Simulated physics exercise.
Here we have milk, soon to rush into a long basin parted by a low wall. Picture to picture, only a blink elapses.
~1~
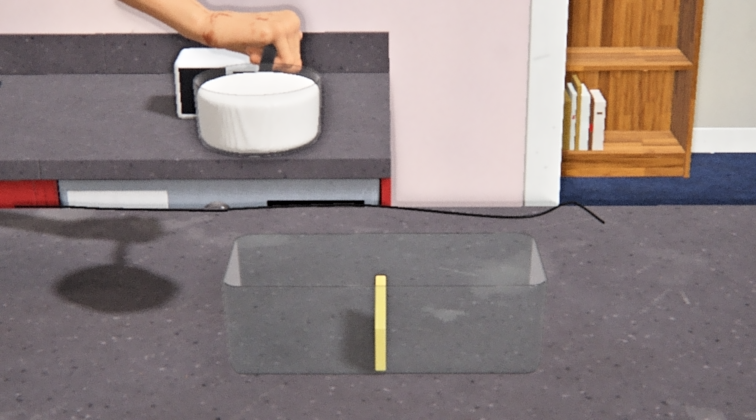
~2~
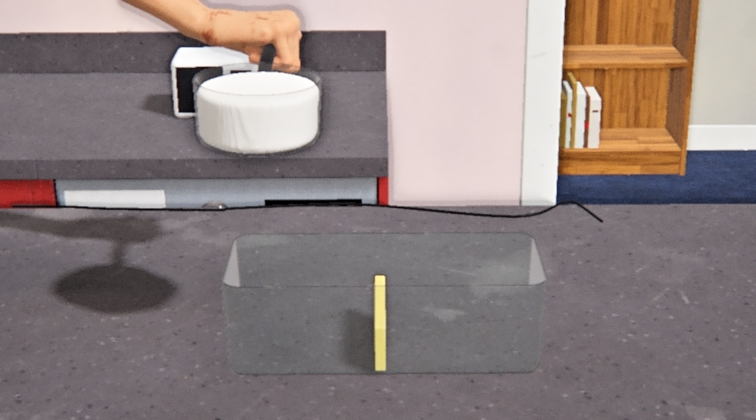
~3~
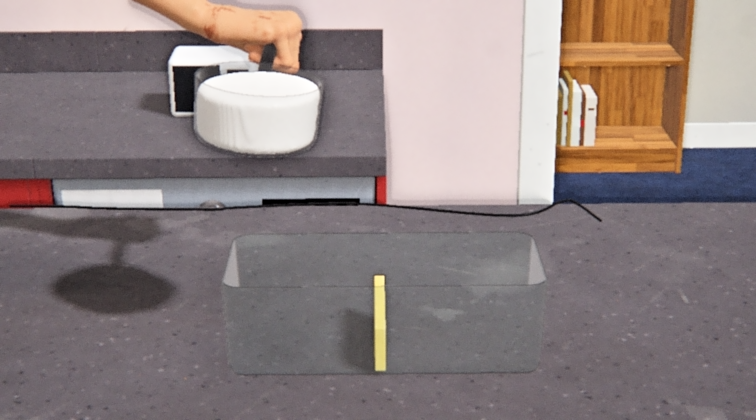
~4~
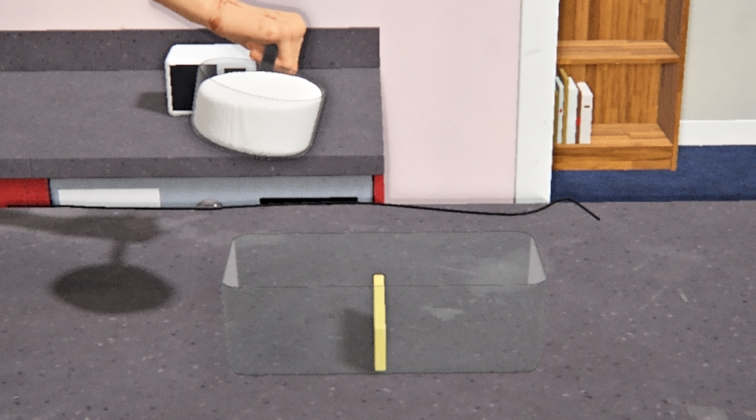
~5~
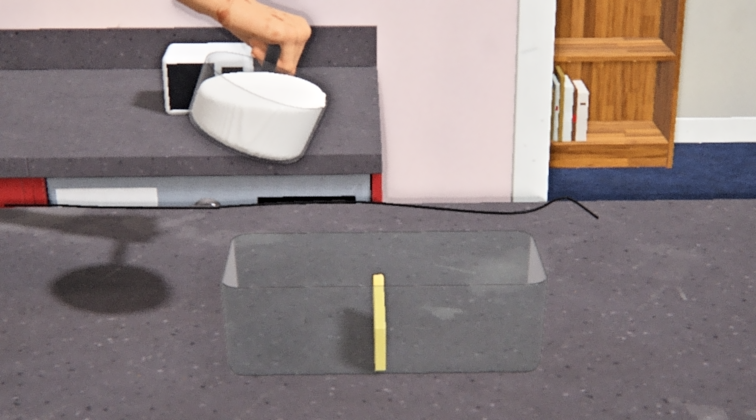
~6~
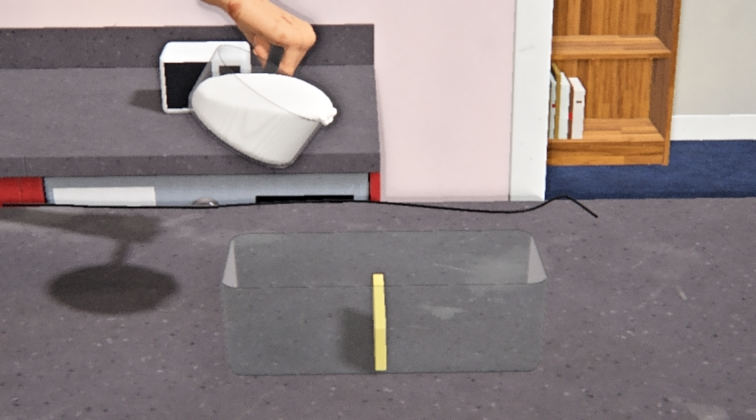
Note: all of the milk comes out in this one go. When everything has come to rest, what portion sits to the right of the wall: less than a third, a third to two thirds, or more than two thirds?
Reaches a third, not past two thirds.
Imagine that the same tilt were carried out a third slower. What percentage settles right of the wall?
Roughly 60 %.
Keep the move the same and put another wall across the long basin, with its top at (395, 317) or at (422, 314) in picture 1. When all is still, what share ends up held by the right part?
First try close to 35 percent, second try close to 10 percent.
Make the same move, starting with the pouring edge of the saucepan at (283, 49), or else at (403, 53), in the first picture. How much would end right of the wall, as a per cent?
In order, some 10 and 85 percent.
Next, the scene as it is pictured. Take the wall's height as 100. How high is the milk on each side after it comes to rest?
30 % left, 30 % right.
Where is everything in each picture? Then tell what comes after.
In the first picture, it leans 0°; its right rim is at (320, 80); the milk meets the walls at (199, 87) and (318, 87); the long basin's rim runs from (229, 261) to (541, 260); the wall's top is at (380, 302).
In the second picture, it leans 2°; its right rim is at (320, 82); the milk meets the walls at (199, 87) and (318, 87).
In the third picture, it leans 6°; its right rim is at (322, 86); the milk meets the walls at (198, 86) and (319, 89).
In the fourth picture, it leans 13°; its right rim is at (324, 94); the milk meets the walls at (200, 84) and (322, 90).
In the fifth picture, it leans 23°; its right rim is at (325, 105); the milk meets the walls at (199, 85) and (325, 96); 2 per cent is over the edge.
In the sixth picture, it leans 34°; its right rim is at (324, 117); the milk meets the walls at (197, 86) and (317, 102); 6 per cent is over the edge.
A moment on, the saucepan is tipped on its side and 23 per cent is still to pour, 4 is left of the wall and 17 right of it.
Next, the saucepan is tipped right over and 5 per cent is still to pour, 40 is left of the wall and 46 right of it.
Then the saucepan is tipped right over and 0 per cent is still to pour, 47 is left of the wall and 45 right of it.
Later the saucepan is tipped right over and 0 per cent is still to pour, 50 is left of the wall and 46 right of it.
At rest 50 per cent lies left of the wall, 46 right of it and 4 outside.
